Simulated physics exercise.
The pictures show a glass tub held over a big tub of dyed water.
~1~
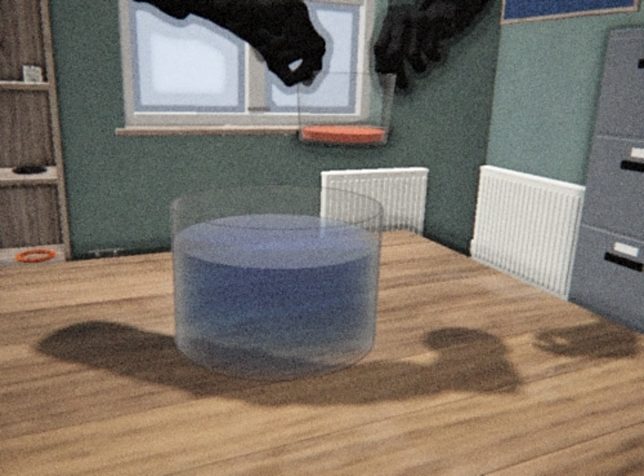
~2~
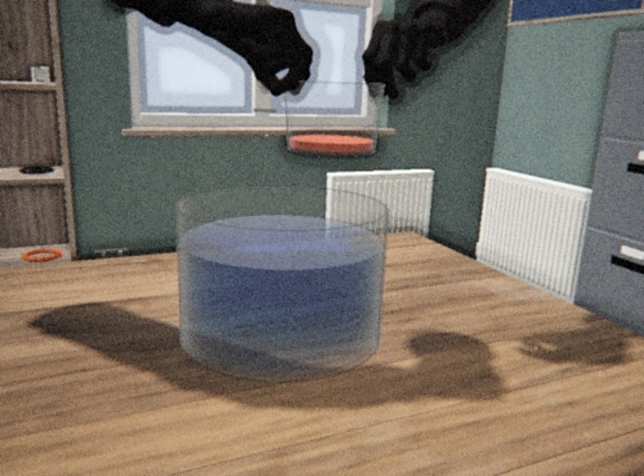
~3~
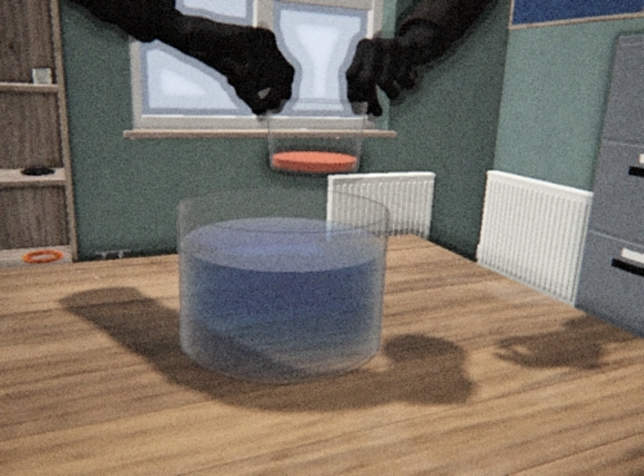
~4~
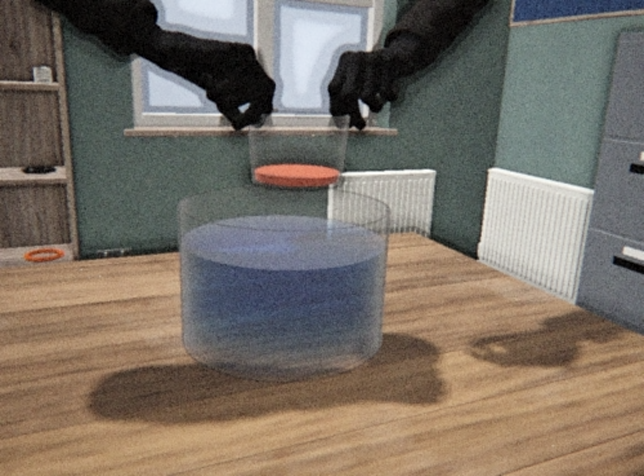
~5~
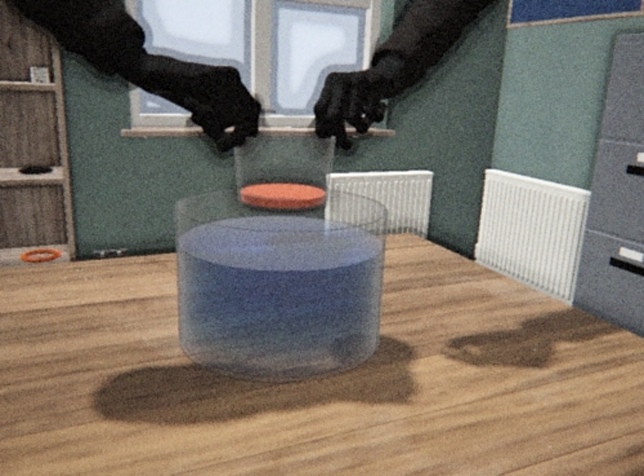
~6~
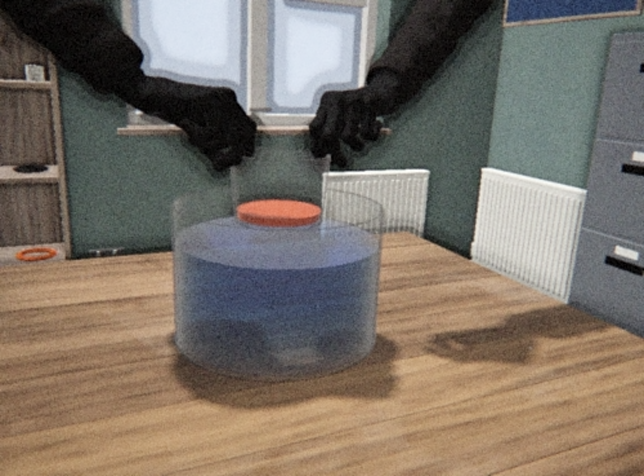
Two black-gloved hands lower a small glass tub leftward over a big tub of blue water.
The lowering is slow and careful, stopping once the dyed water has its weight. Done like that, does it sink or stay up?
It stays up.
Next, the tub dips into the dyed water.
After that, it bobs and steadies.
Finally, the tub floats with about half of its side showing.
